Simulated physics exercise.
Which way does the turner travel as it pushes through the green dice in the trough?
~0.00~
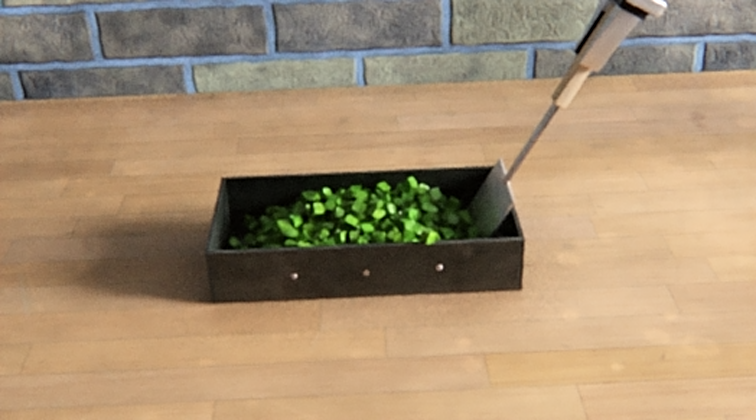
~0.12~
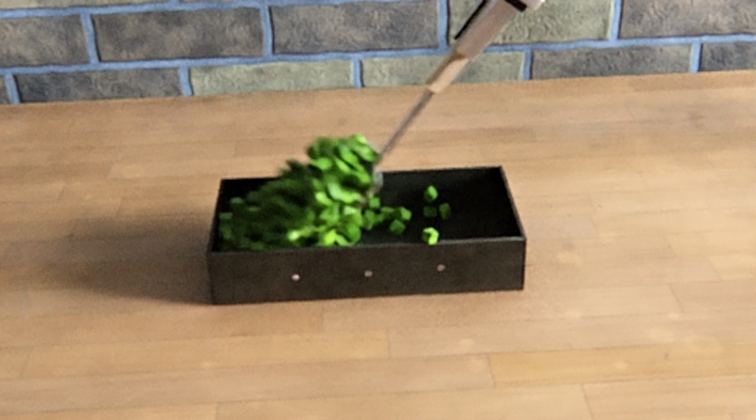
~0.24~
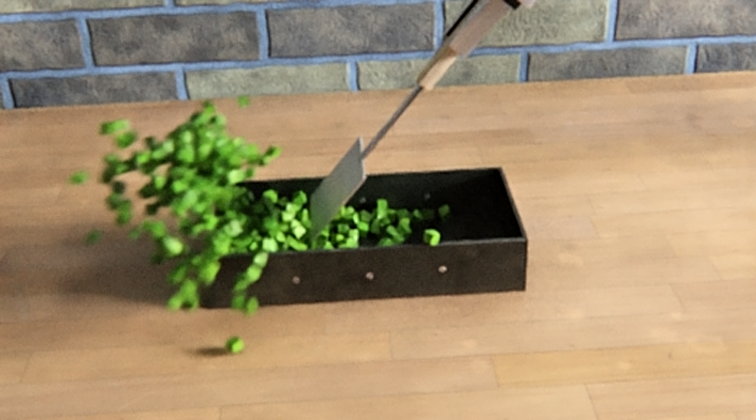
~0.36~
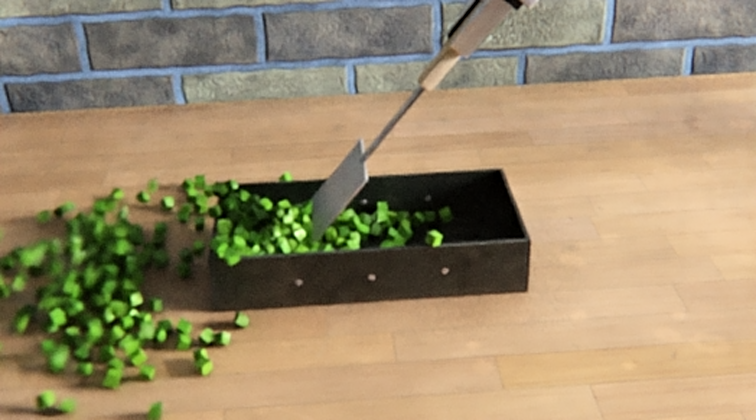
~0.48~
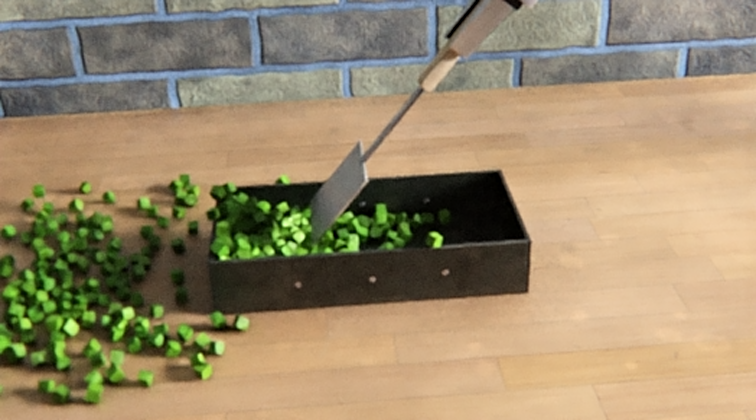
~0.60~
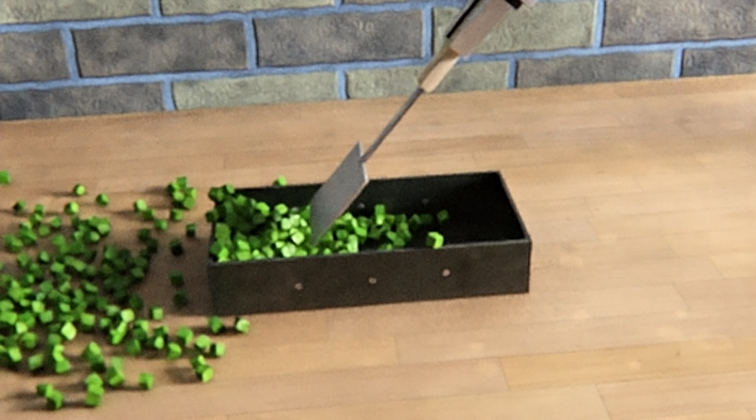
The turner moves to the left, going from the right end of the trough towards the left before it stops.
A long black trough holding a heap of small bright green vegetable dice sits on a light wooden surface before a brick wall with bluish mortar, seen from the front and slightly above. A turner with a thin metal shaft slants down into its right end. The turner sweeps left, bunching the dice into a steep pile, then stops partway along the trough. Many dice fly over the left end and scatter across the wood. Finally the blade rests still among the remaining dice, with the right end nearly empty and a wide spread of green pieces lying at left.
